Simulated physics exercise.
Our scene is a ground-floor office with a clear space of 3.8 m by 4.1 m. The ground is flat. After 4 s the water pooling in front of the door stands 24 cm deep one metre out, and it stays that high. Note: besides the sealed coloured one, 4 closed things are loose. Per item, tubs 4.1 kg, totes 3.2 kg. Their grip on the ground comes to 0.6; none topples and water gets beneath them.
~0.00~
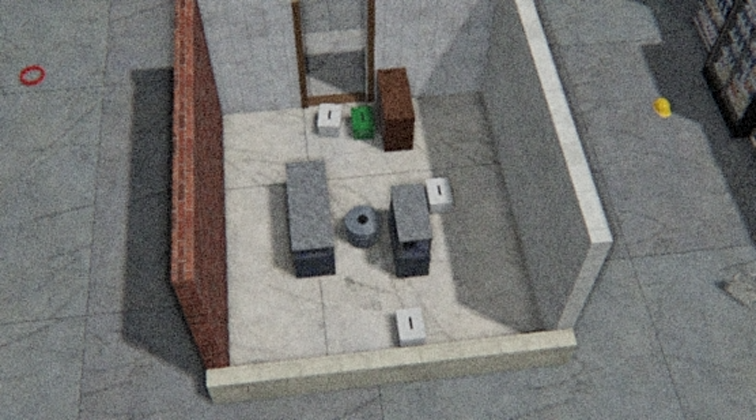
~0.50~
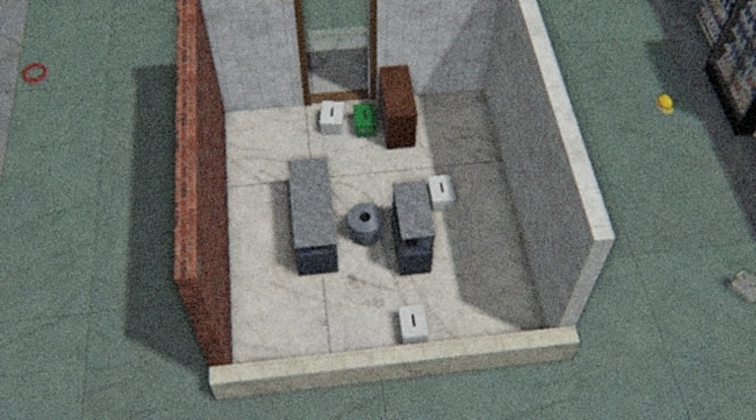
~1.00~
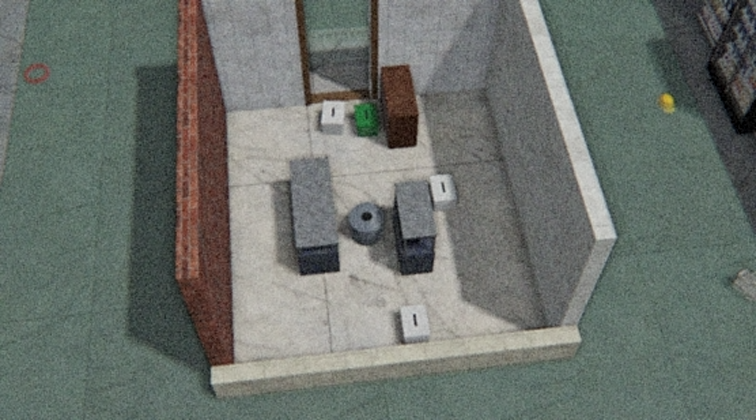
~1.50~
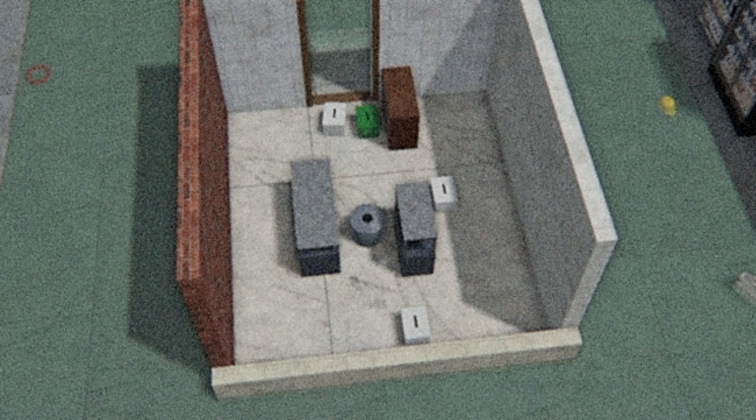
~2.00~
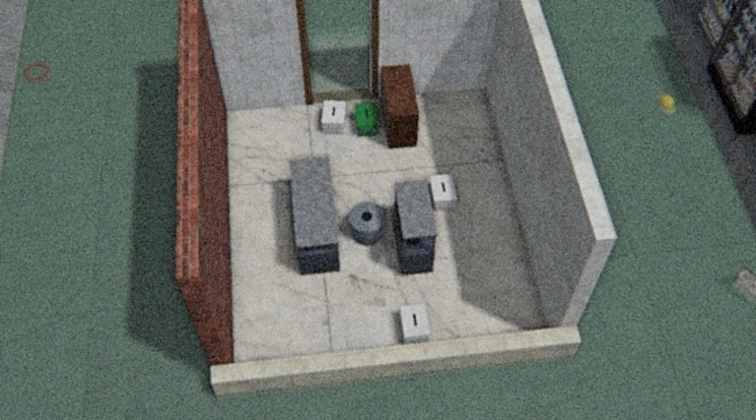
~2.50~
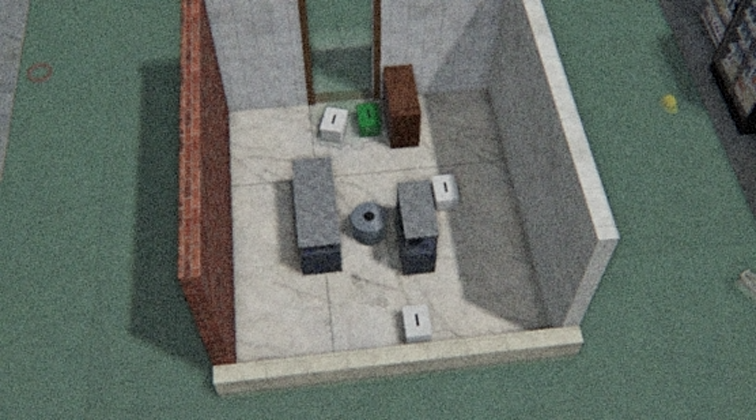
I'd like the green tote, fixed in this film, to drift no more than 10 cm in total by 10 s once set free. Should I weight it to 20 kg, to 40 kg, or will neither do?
Go for 40 kg.
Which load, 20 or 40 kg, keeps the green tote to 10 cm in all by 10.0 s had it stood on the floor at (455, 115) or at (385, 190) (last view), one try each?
Taking the two spots in turn, both keep it, then both keep it.
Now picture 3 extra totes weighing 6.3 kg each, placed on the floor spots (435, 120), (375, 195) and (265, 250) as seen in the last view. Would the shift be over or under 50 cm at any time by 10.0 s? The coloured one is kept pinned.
The first comes out below the threshold, the second above the threshold, the third above the threshold.
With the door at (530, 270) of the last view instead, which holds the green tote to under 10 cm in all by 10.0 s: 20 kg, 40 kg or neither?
Well, then the lesser option suffices.
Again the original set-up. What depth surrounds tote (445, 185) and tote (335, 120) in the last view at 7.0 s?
Roughly 2 and 3 cm.
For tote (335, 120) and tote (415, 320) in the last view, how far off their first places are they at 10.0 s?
300 cm, 140 cm.
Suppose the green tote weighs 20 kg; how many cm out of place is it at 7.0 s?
Shift: Roughly 40 cm.
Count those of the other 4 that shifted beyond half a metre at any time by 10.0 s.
That comes to 4.
After 3.5 s the green tote would be 0 cm from its start with 20 kg and 0 cm from its start with 40 kg; 8 cm of water round it then.
After 4.5 s the green tote would be 7 cm from its start with 20 kg and 0 cm from its start with 40 kg; 10 cm of water round it then.
After 7.0 s the green tote would be 45 cm from its start with 20 kg and 0 cm from its start with 40 kg; 10 cm of water round it then.
After 10.0 s the green tote would be 56 cm from its start with 20 kg and 0 cm from its start with 40 kg; 10 cm of water round it then.
